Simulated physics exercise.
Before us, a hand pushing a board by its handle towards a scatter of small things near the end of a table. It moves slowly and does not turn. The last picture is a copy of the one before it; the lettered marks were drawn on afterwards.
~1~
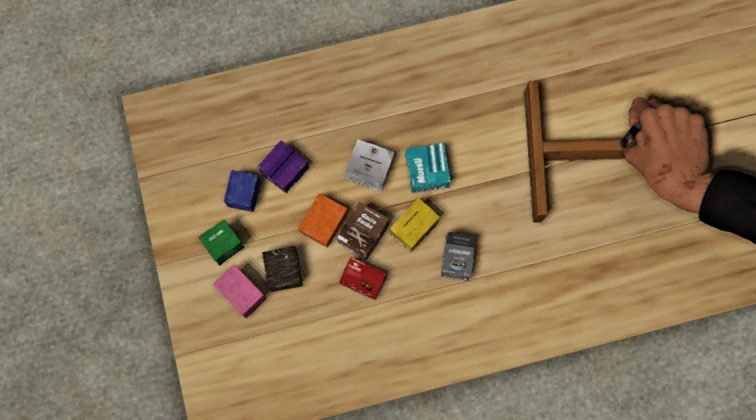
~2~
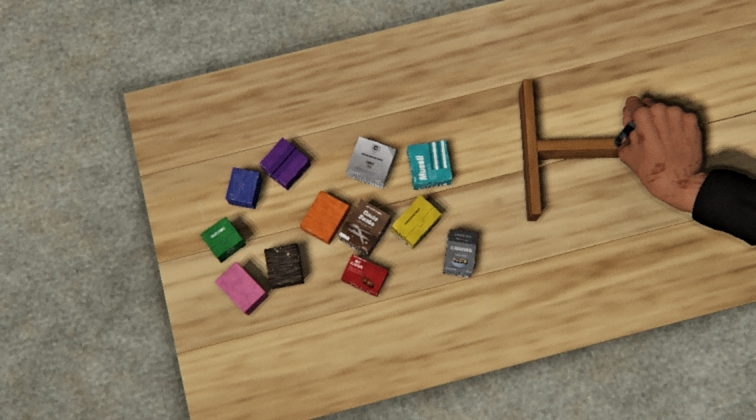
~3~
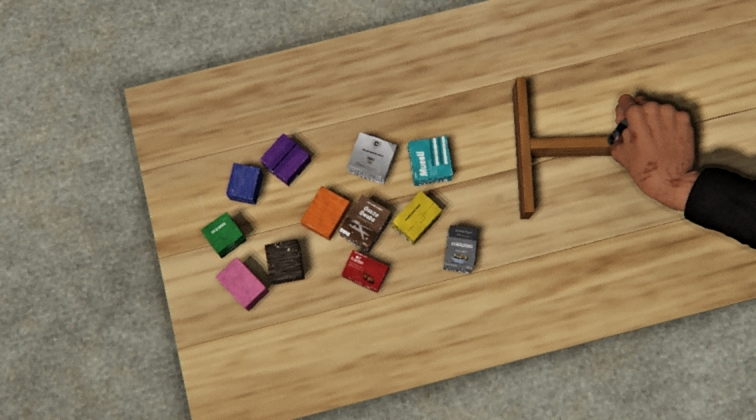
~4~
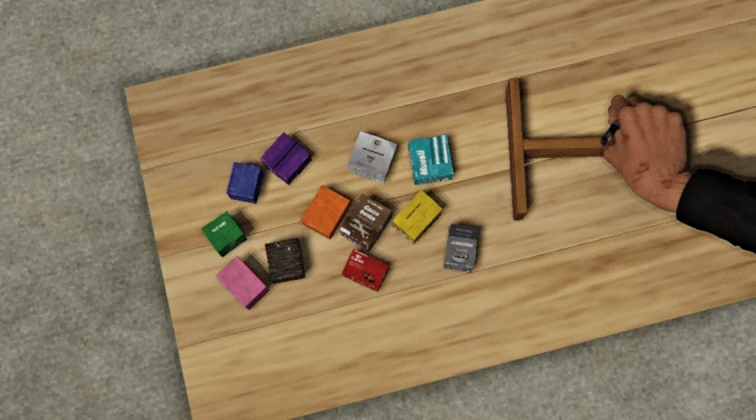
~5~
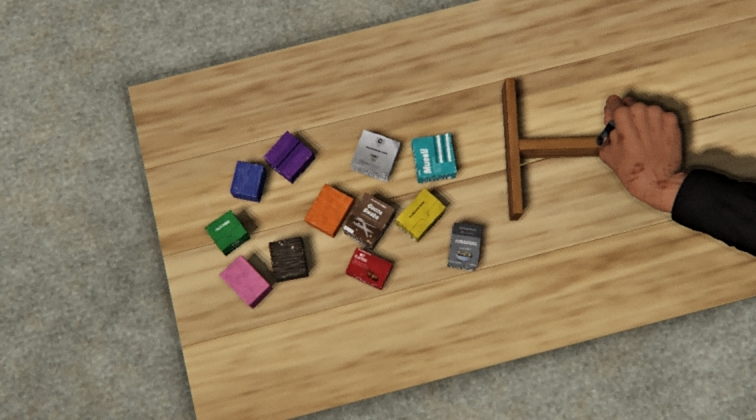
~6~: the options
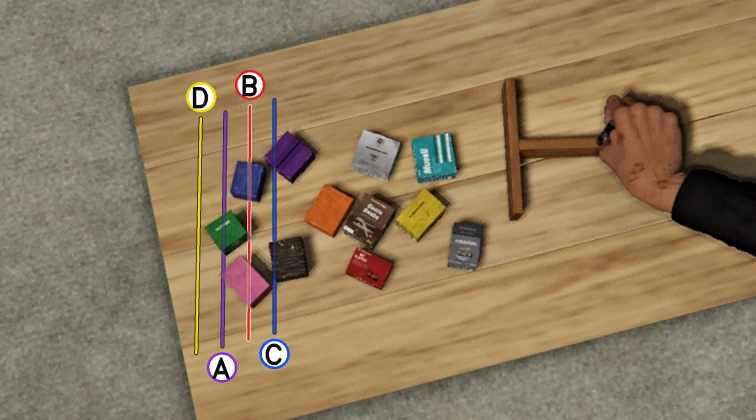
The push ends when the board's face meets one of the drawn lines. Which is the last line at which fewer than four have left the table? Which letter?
No fourth one falls up to A.
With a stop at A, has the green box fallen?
Yes.
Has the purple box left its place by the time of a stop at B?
Yes.
On the marked copy, A at (224, 226); B at (249, 219); C at (274, 213); D at (198, 232).
Taking A. A third of the way, board (411, 170); grey packet (457, 257); white box (345, 163).
Two thirds of the way, board (306, 197); pink block (224, 291); green box (216, 241).
When it is over, board (222, 218); pink block over the edge; green box over the edge; two fallen.
As for the rest, B is within the limit but short; C is within the limit but short; D drops five.
